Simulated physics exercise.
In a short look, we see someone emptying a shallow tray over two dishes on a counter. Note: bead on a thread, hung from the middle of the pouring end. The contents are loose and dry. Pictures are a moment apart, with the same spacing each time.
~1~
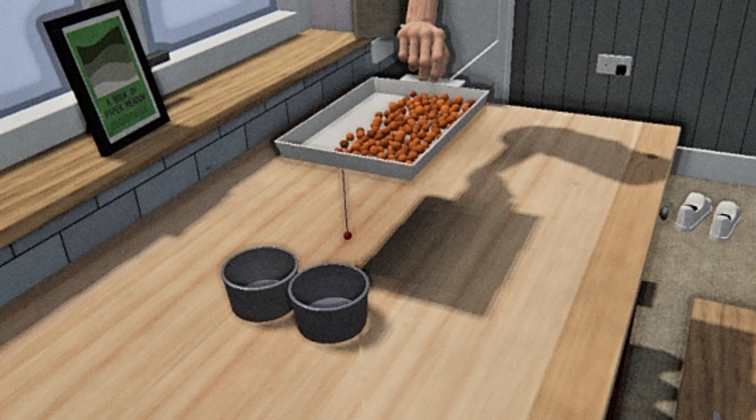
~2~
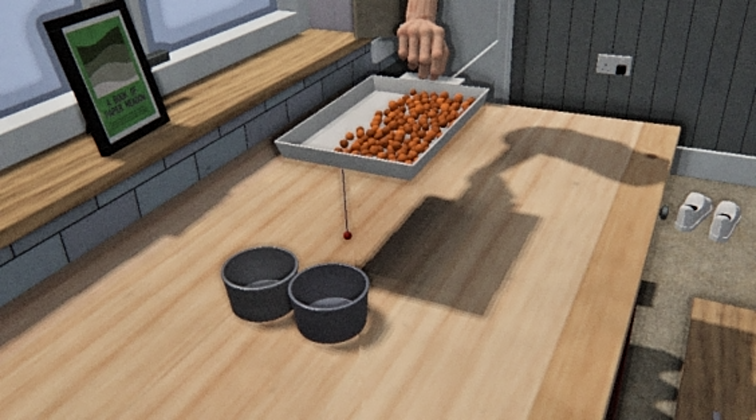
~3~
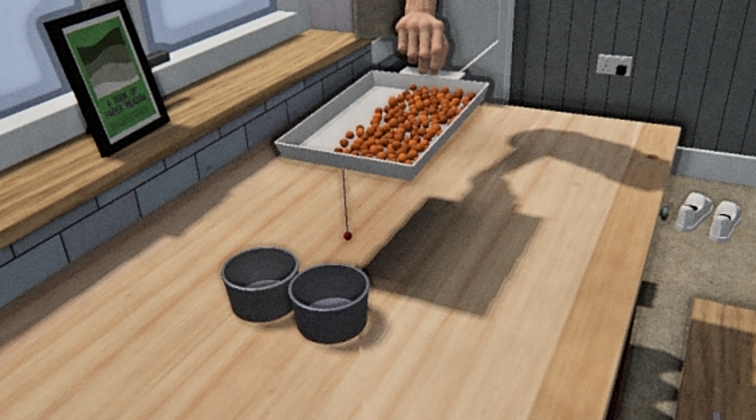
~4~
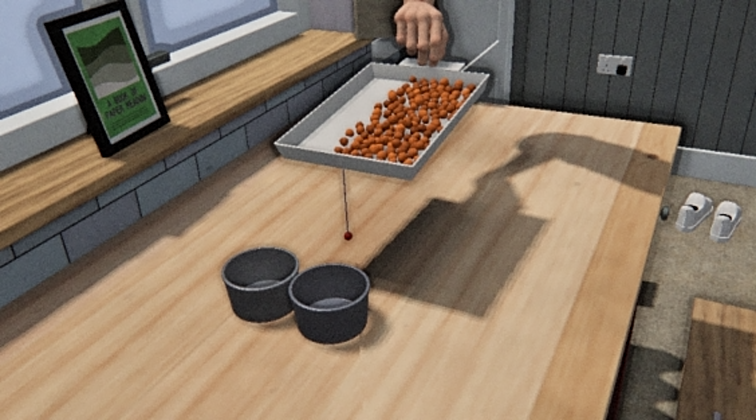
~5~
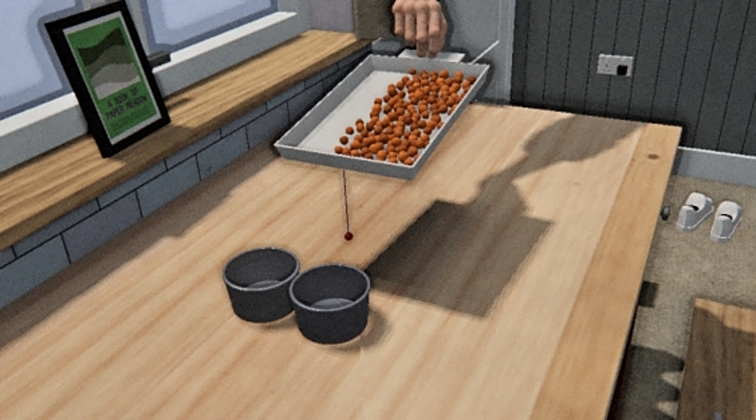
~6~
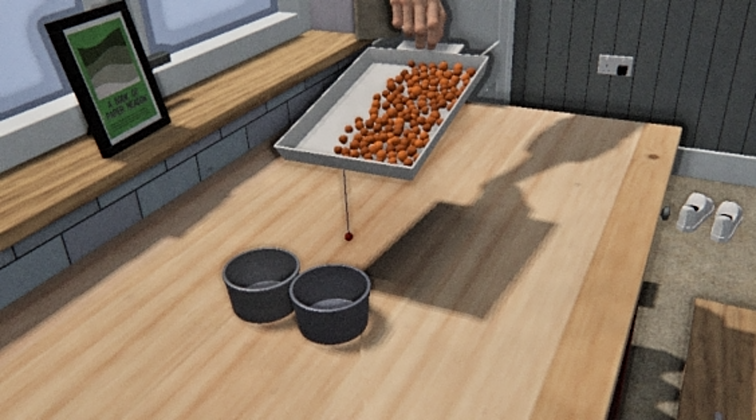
A hand held a shallow tray of coated peanuts above two dark dishes on a wooden counter, then slowly raised the far end so the tray tilted a little, while the dishes stayed still.
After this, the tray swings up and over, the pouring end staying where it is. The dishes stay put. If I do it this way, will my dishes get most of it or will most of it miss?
The dishes get most of it.
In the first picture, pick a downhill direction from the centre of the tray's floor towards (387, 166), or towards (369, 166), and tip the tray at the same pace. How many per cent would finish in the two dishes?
The first try gives close to 20 percent; the next gives 40 percent.
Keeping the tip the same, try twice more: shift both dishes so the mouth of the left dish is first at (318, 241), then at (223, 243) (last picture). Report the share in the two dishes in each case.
0 and 40 %.
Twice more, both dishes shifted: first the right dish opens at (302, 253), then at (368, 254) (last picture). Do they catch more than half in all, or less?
Earlier try a minority share, later try a minority share.
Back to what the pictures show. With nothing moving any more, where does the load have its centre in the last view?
(317, 311).
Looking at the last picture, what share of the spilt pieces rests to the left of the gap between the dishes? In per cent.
Left share: Some 40 per cent.
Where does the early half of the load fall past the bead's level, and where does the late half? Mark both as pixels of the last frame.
Initially about (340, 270); subsequently about (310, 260).
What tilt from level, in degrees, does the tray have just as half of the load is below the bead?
Tilt: Around 100 degrees.
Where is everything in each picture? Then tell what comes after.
The first picture shows corners of the pouring end at (282, 140) and (410, 162), level; middle of the load at (408, 129), coated peanuts; left dish at (240, 301); right dish at (310, 322); bead on its thread at (348, 236).
The second picture shows corners of the pouring end at (281, 140) and (410, 162), level; middle of the load at (407, 128).
The third picture shows corners of the pouring end at (281, 141) and (410, 163), tipped barely, level across its low end; middle of the load at (407, 126).
The fourth picture shows corners of the pouring end at (281, 142) and (410, 163), tipped a little, level across its low end; middle of the load at (407, 121).
The fifth picture shows corners of the pouring end at (281, 143) and (410, 164), tipped a little, level across its low end; middle of the load at (407, 117).
The sixth picture shows corners of the pouring end at (281, 144) and (409, 164), tipped a little, level across its low end; middle of the load at (407, 113); left dish at (241, 302); right dish at (311, 323).
Soon after the last picture, tray tipped steeply; nearly all on the tray; a stray few in the air.
A little later, tray tipped right over; about half on the tray; about a quarter in the right dish; a small part in the left dish; a small part outside both; about a quarter in the air.
Later still, tray tipped past a quarter turn; about half in the right dish; about a quarter in the left dish; about a quarter outside both.
At rest, tray tipped past a quarter turn; about half in the right dish; about a quarter in the left dish; about a quarter outside both.
